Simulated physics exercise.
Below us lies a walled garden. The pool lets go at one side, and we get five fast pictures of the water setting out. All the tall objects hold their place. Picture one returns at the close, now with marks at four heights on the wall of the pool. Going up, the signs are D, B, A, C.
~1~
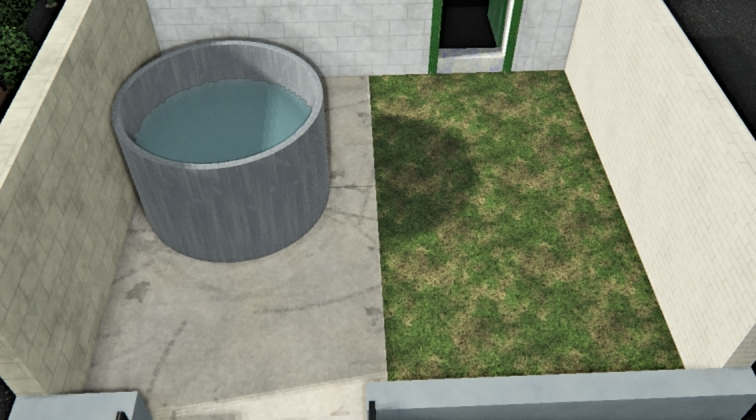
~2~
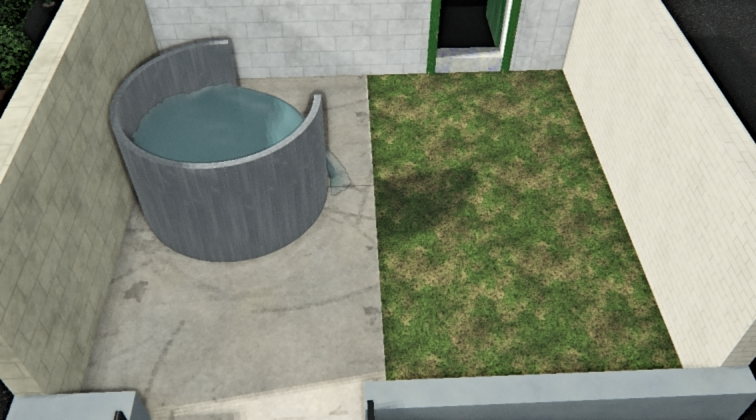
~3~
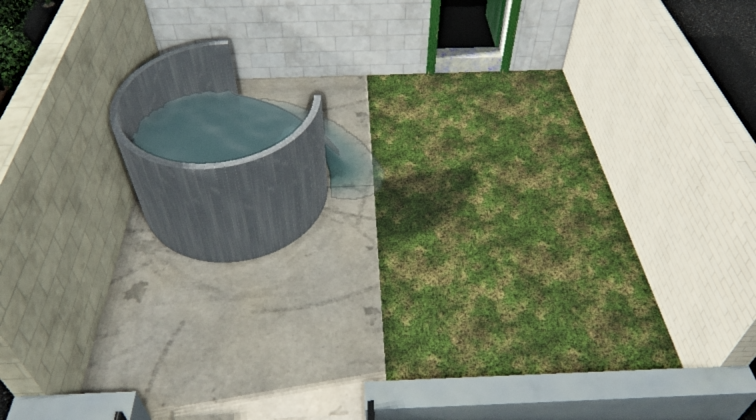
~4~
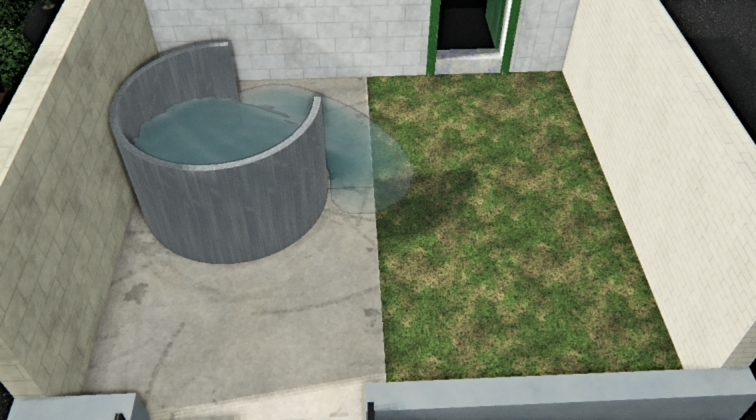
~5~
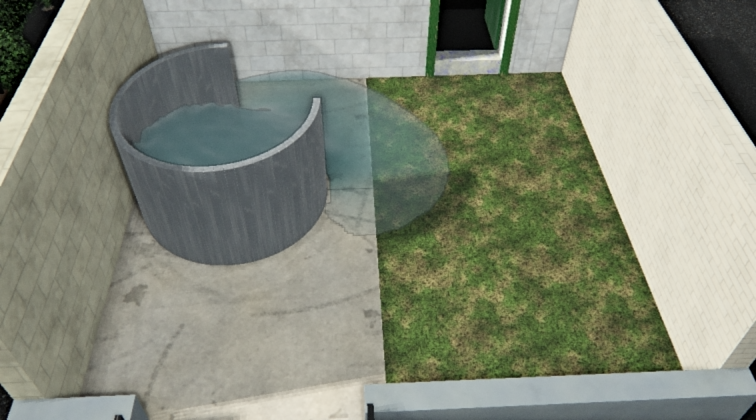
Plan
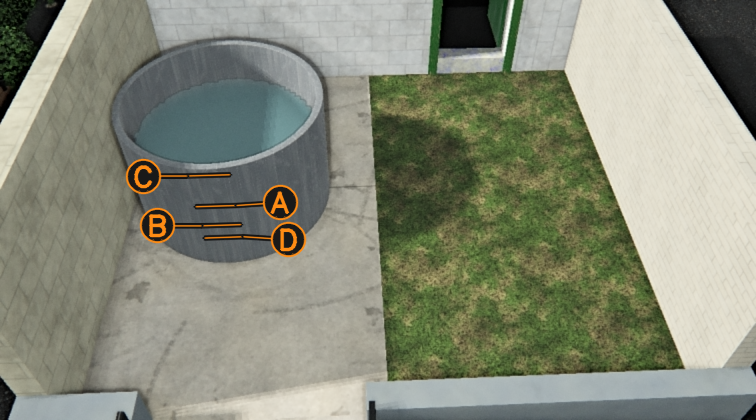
Round grey pool losing part of its wall in a walled garden, water spreading right across concrete and onto patchy grass.
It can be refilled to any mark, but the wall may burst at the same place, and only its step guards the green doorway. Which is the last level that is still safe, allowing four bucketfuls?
A.
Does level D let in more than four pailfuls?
No, that is safe.
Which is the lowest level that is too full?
The answer is C.
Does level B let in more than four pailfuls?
No.
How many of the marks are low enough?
Three of them.
In orange, A at (216, 206); B at (221, 225); C at (208, 175); D at (224, 237); from the bottom up D, B, A, C.
If A is chosen, a splash gets over, under a bucket.
If B is chosen, nothing gets over.
If C is chosen, about 8 bucketfuls get in.
If D is chosen, nothing gets over.
